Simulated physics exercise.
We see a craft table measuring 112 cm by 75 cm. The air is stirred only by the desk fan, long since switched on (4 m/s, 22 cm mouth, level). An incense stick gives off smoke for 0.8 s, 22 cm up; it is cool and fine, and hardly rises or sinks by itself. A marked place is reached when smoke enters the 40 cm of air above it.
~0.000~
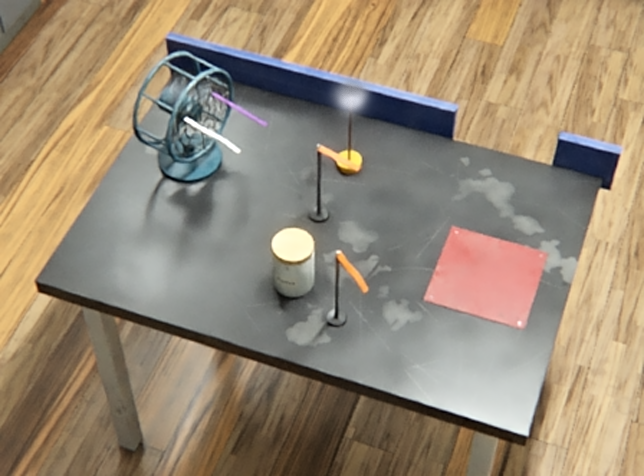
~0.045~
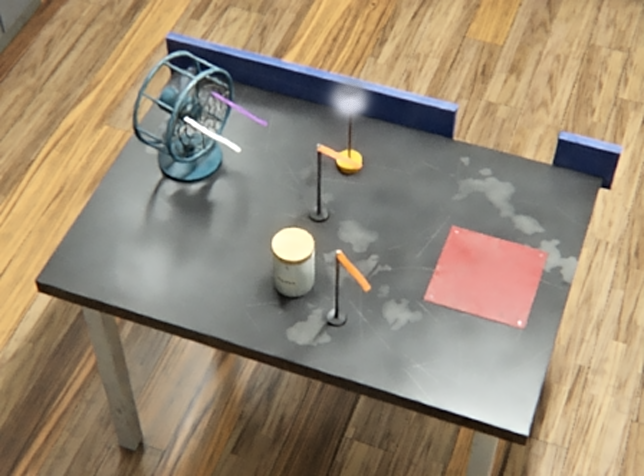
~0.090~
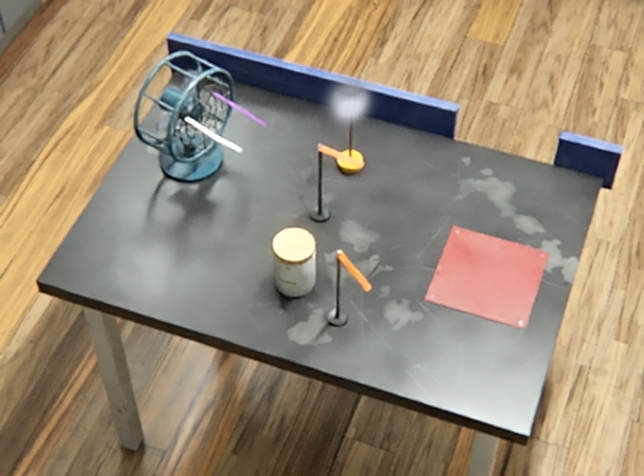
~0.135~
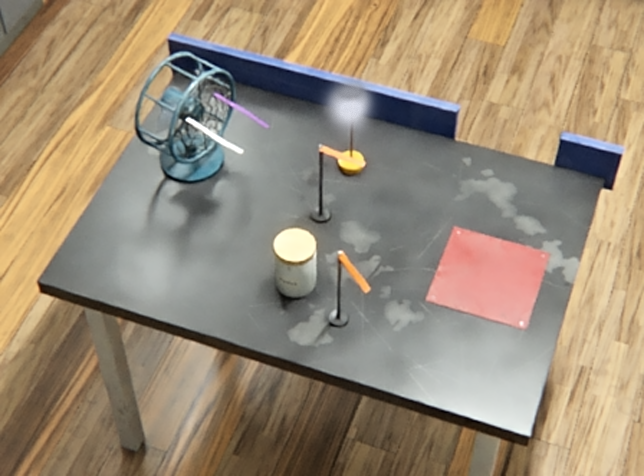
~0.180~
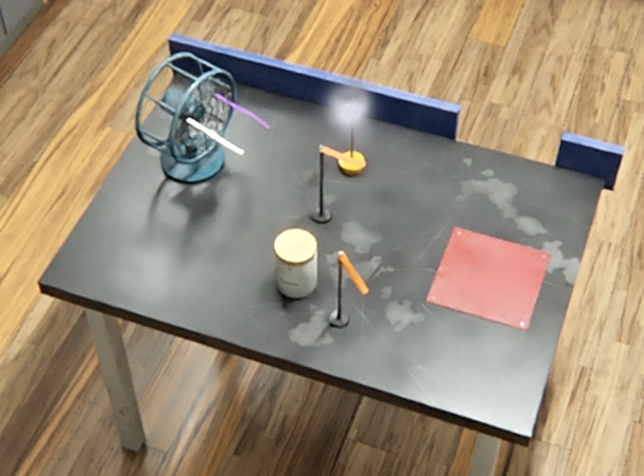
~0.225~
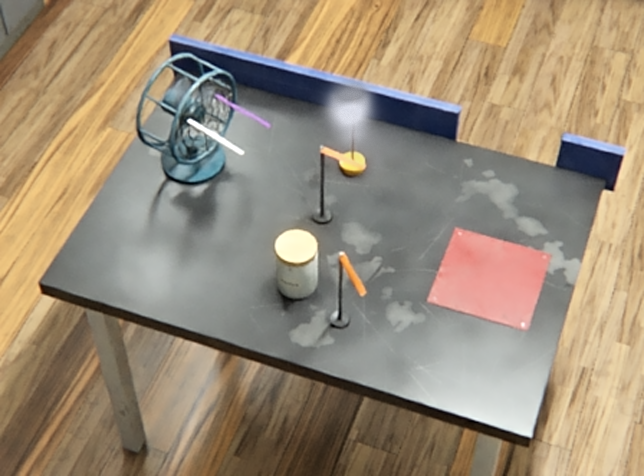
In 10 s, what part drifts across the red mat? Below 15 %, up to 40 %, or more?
It is over 40 % that passes there.
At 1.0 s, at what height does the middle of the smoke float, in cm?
About 10 cm.
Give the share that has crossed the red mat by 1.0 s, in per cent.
About 60 %.
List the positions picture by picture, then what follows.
In the first frame, the smoke is thickest near (351, 96), the incense stick stands at (351, 111) and the desk fan is at (184, 108).
In the second frame, the smoke is thickest near (349, 99) and the red mat is centred on (487, 276).
In the third frame, the smoke is thickest near (349, 101), a ribbon ends at (369, 290) and a ribbon ends at (363, 166).
In the fourth frame, the smoke is thickest near (350, 103) and the top of a jar is at (295, 245).
In the fifth frame, the smoke is thickest near (350, 106) and reaches out to (357, 133).
In the sixth frame, the smoke is thickest near (351, 108) and reaches out to (372, 147), a ribbon ends at (363, 294) and a ribbon ends at (364, 167).
By 1.0 s, 23 % is gone from the area; 56 % has passed over the red mat, and the middle of the rest is near (445, 192).
By 2.0 s, 81 % is gone from the area; 88 % has passed over the red mat, and the middle of the rest is near (580, 232).
By 4.0 s, 95 % is gone from the area; 90 % has passed over the red mat.
By 10.0 s, 100 % is gone from the area; 92 % has passed over the red mat.
